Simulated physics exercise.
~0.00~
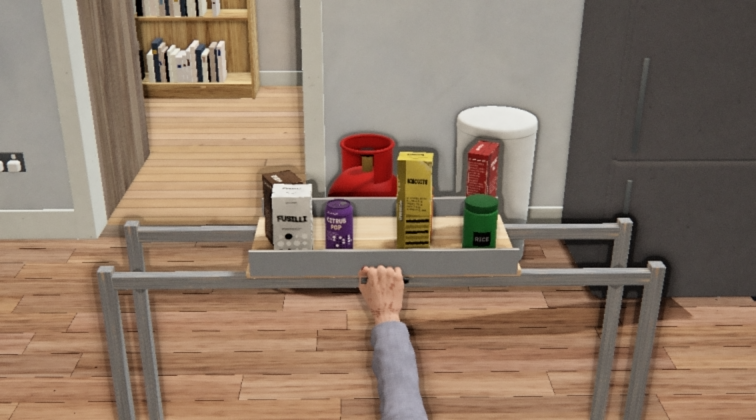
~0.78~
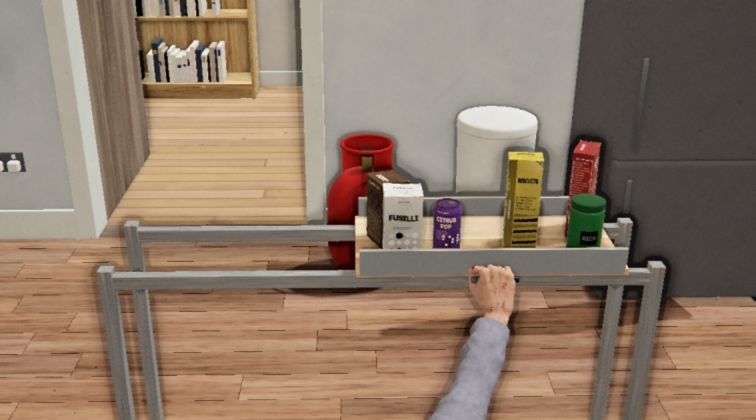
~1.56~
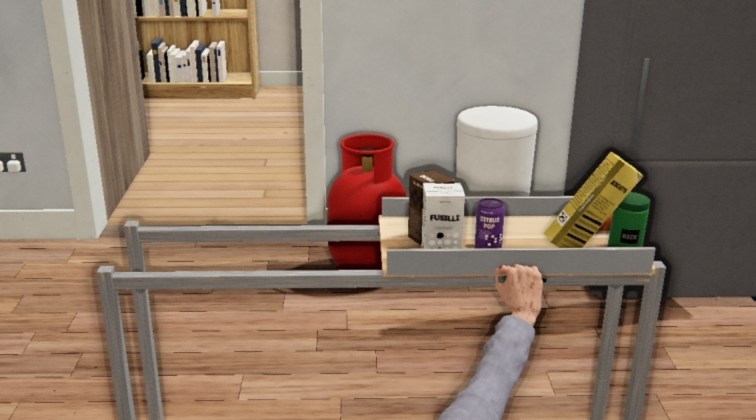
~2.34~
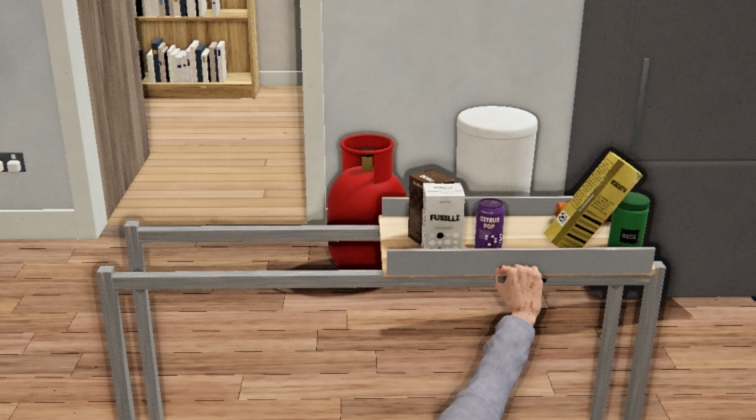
In a room, a hand slides a tray right, and its yellow carton ends up leaning.
